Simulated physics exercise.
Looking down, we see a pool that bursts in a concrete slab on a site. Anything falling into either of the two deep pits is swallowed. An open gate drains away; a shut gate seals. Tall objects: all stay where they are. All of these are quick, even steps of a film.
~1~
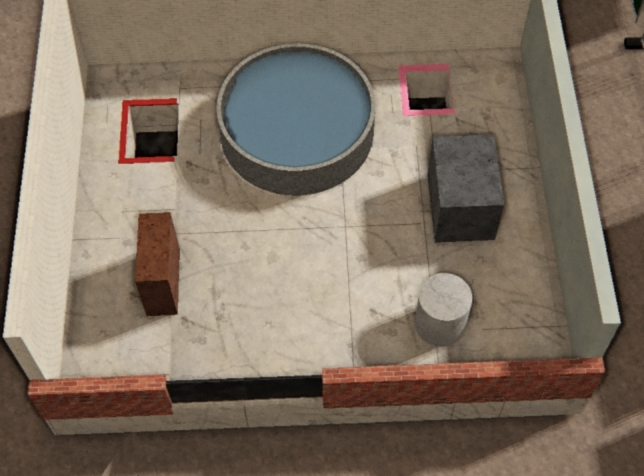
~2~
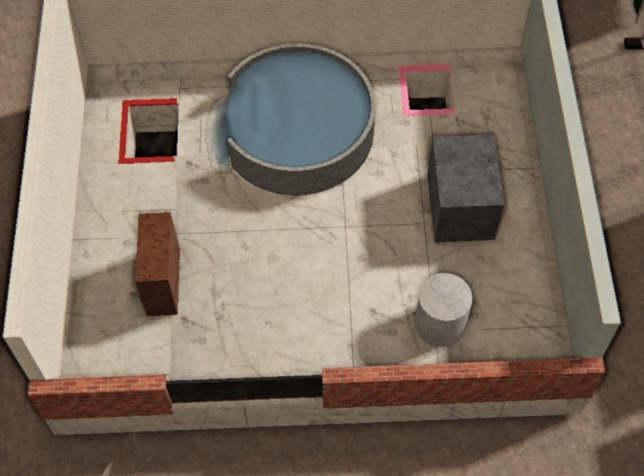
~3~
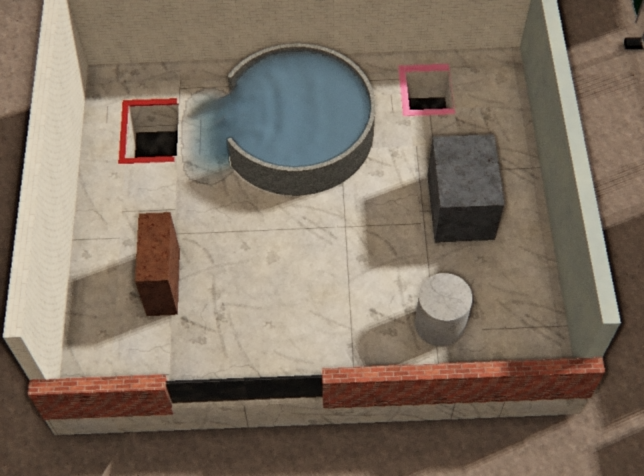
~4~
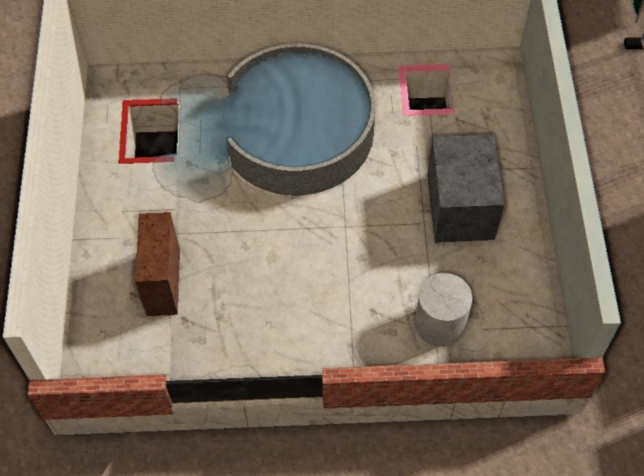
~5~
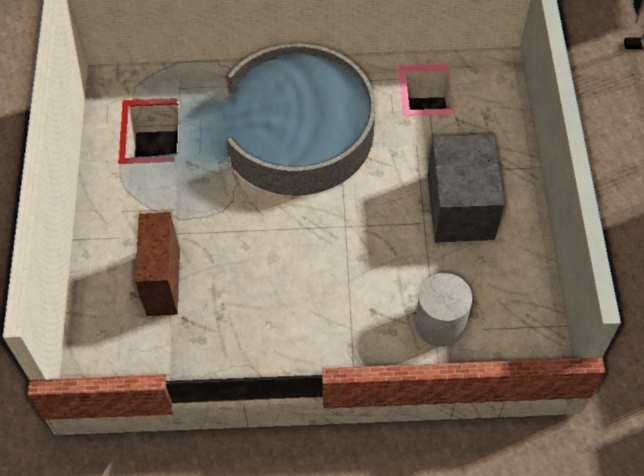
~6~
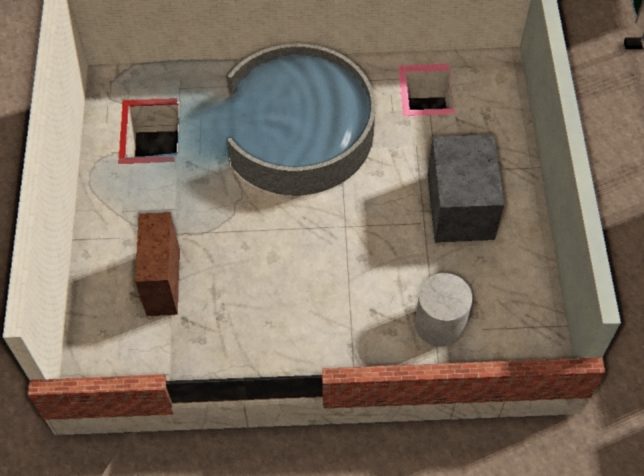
Round tank of blue water opening on its left side, water pouring out and spreading across the slab around a red-edged hole.
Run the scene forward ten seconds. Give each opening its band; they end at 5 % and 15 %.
Result: Gate: Short of five per cent; pink pit: Short of five per cent; red pit: Beyond fifteen per cent.
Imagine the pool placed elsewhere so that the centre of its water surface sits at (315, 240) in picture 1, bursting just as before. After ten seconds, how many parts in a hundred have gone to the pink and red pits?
Ten seconds on: Pink pit 4 percent, red pit 30 percent.
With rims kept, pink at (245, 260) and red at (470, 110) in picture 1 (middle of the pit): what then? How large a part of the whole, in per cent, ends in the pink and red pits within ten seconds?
Per cent, approx.: Pink 6, red 4.
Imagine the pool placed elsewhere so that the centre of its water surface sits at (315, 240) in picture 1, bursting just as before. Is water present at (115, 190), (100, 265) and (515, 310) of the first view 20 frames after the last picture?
Soaked - soaked - unflooded.
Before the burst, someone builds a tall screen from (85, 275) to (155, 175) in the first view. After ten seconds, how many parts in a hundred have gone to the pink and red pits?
The pink pit takes 0 per cent and the red pit 70 per cent.
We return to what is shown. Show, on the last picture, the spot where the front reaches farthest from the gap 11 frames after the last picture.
Somewhere about (61, 376).
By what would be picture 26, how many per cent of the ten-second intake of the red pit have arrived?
I'd put it at about 60 per cent.
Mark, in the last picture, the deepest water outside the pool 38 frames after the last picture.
(59, 398).
A moment on, water covers 20 % of the floor; the gate 0 %, the pink pit 0 %, the red pit 14 %.
Next, water covers 20 % of the floor; the gate 0 %, the pink pit 0 %, the red pit 25 %.
Then, water covers 30 % of the floor; the gate 0 %, the pink pit 0 %, the red pit 38 %.
Later, water covers 45 % of the floor; the gate 0 %, the pink pit 0 %, the red pit 52 %.
In the end, water covers 65 % of the floor; the gate 0 %, the pink pit 0 %, the red pit 62 %.
